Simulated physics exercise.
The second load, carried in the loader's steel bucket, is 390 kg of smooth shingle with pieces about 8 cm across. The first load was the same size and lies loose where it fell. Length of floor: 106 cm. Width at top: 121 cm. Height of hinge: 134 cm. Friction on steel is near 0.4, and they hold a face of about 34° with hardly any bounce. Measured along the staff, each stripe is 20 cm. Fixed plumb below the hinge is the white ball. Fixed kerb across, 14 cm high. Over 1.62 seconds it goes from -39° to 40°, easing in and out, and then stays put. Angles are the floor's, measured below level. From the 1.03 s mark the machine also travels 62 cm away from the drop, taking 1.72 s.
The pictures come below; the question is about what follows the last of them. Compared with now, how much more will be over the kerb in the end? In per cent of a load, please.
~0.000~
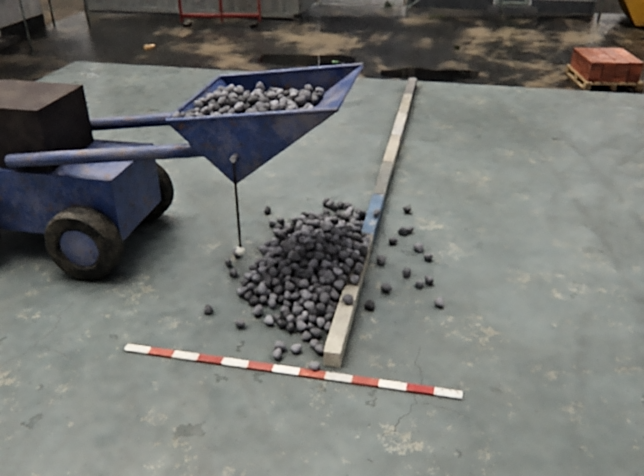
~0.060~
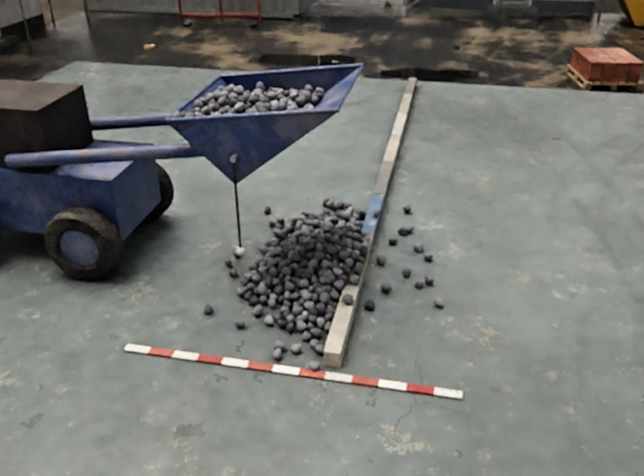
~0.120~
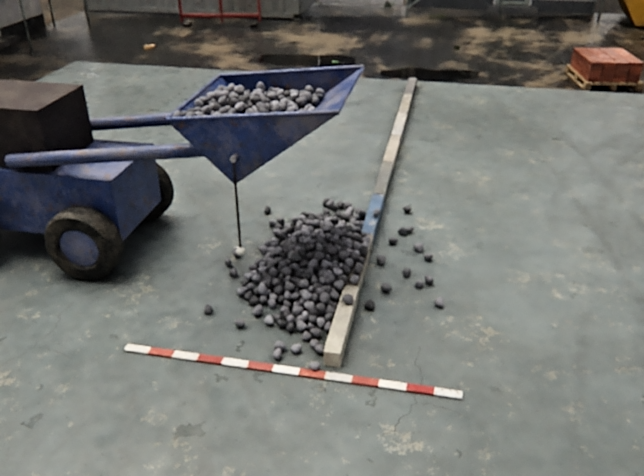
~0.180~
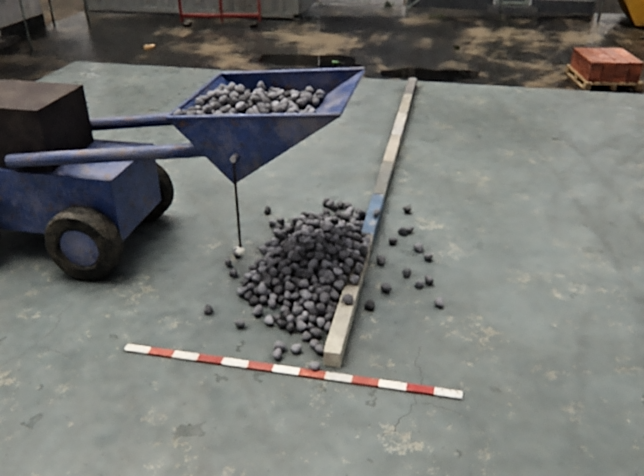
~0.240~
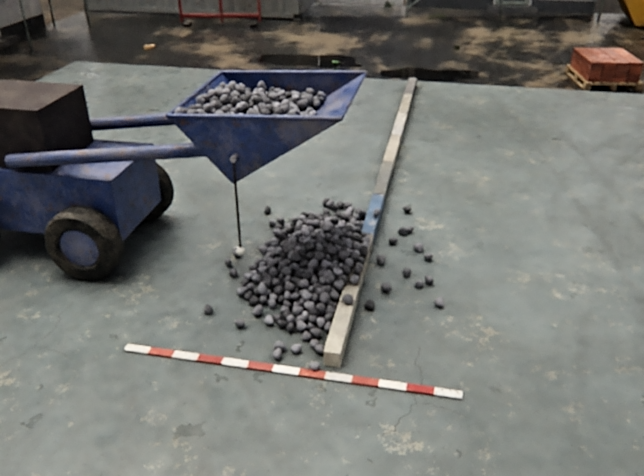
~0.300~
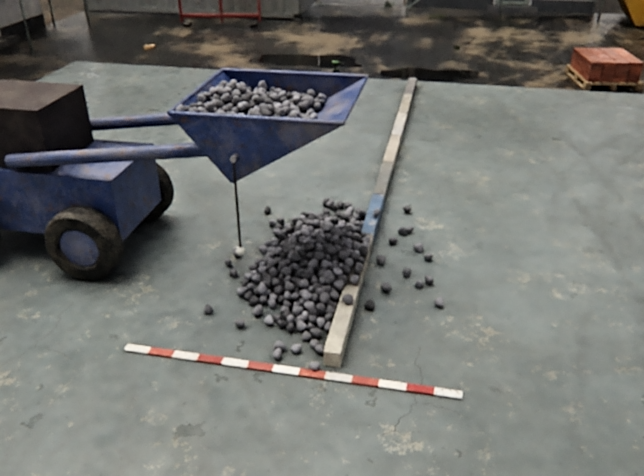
Close to 46 parts in a hundred.
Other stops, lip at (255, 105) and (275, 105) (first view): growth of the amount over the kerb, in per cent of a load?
Near 0 in a hundred first, near 0 in a hundred second.
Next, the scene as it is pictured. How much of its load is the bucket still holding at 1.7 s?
Near 25 per cent of the load is held.
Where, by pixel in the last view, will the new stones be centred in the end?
In the last view, somewhere near (354, 260).
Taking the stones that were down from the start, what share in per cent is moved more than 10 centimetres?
Near 15 per cent, I reckon.
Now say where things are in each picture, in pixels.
Lip at (338, 110), floor tilted -39°, highest stones at (245, 96). The earlier load is highest near (326, 245), 26 cm above ground level, 97 % on this side of the kerb, 3 % over the kerb, in the first picture.
The bucket is at -39°, its lip at (338, 110); the top of the load is at (246, 96); the stones move at 0.0 m/s on average, in the second picture.
The bucket is at -38°, its lip at (339, 112); the top of the load is at (238, 96); the stones move at 0.1 m/s on average, in the third picture.
Lip at (340, 115), floor tilted -36°, highest stones at (228, 94); the stones move at 0.1 m/s on average, in the fourth picture.
The bucket is at -34°, its lip at (342, 119); the top of the load is at (229, 93); the stones move at 0.1 m/s on average, in the fifth picture.
Lip at (344, 124), floor tilted -32°, highest stones at (225, 91); the stones move at 0.2 m/s on average, in the sixth picture.
After 1.2 s the floor is at 28°; in per cent of one load, 100 in the bucket, 97 on this side of the kerb, 3 over the kerb; the foremost stones are at (419, 258).
After 1.7 s the floor is at 40°; in per cent of one load, 27 in the bucket, 159 on this side of the kerb, 14 over the kerb; the foremost stones are at (422, 271).
After 3.2 s the floor is at 40°; in per cent of one load, 0 in the bucket, 152 on this side of the kerb, 48 over the kerb; the foremost stones are at (565, 302).
After 5.9 s the floor is at 40°; in per cent of one load, 0 in the bucket, 152 on this side of the kerb, 48 over the kerb; the foremost stones are at (565, 302). Net gain over the kerb, 46.
